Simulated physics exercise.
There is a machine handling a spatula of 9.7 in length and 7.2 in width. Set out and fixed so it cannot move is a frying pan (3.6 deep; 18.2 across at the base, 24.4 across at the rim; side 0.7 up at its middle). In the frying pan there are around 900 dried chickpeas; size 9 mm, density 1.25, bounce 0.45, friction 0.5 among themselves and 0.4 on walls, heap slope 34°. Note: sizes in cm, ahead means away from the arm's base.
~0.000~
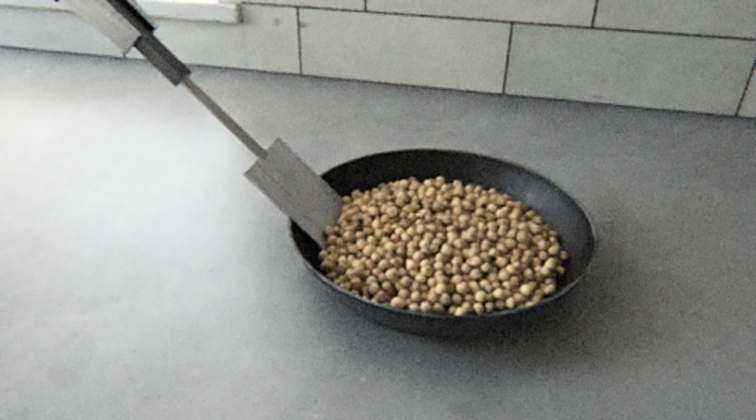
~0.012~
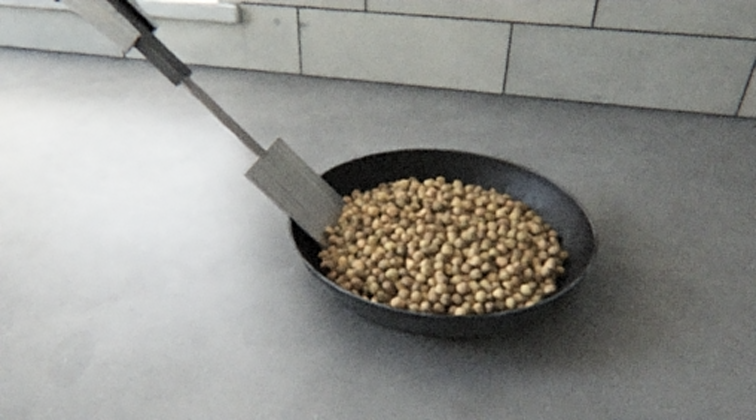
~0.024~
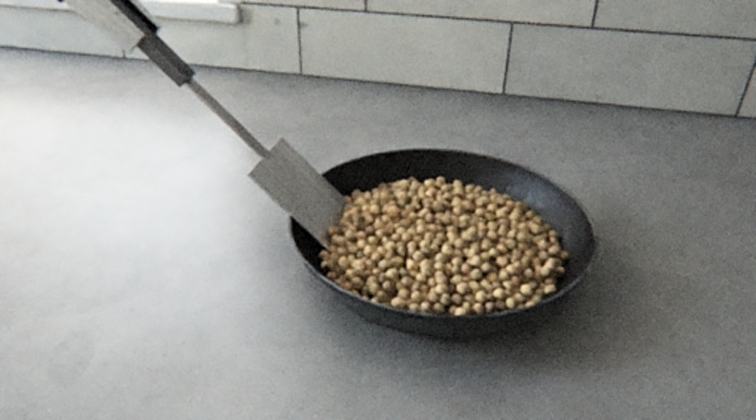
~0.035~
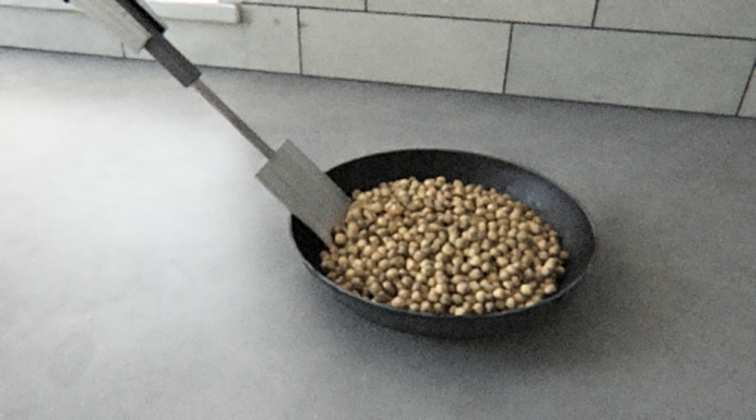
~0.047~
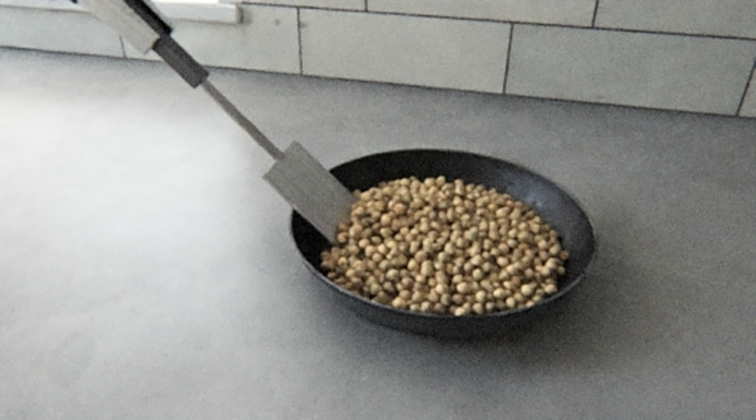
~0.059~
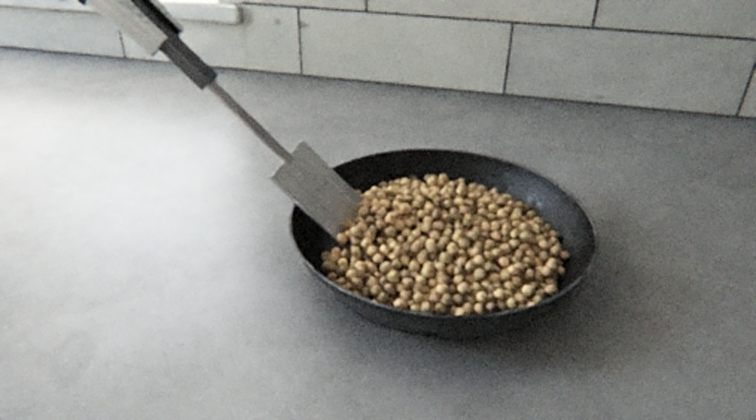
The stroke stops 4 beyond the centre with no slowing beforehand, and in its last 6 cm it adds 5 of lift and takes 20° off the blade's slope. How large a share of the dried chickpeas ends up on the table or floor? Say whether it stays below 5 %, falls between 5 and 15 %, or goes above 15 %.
It stays below 5 %.
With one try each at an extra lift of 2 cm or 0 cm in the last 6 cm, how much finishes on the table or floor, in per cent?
I'd say close to 0 percent for the first and close to 0 percent for the second.
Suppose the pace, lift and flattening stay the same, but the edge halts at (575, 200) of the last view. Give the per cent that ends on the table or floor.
Estimate: Approx. 15 %.
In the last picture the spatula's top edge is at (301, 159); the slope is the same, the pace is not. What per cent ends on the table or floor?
Expect some 10 per cent there.
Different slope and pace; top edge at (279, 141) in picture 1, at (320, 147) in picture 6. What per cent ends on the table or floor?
About 10 per cent.
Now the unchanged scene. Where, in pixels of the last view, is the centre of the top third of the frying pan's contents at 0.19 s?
Centre: Approx. (471, 232) in the last view.
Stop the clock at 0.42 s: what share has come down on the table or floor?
Roughly 0 per cent.
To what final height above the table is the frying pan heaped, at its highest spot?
4.5 cm.
After 0.12 s, sloping 44°, highest piece 4 above the table; 900 in the frying pan.
After 0.19 s, sloping 34°, highest piece 6 above the table; 900 in the frying pan.
After 0.42 s, sloping 24°, highest piece 5 above the table; 892 in the frying pan, 6 on the table or floor, 2 on the blade or in flight.
After 1.47 s, sloping 24°, highest piece 4 above the table; 892 in the frying pan, 8 on the table or floor.
In the end, 892 in the frying pan, 8 on the table or floor. That is 1 % on the table or floor.
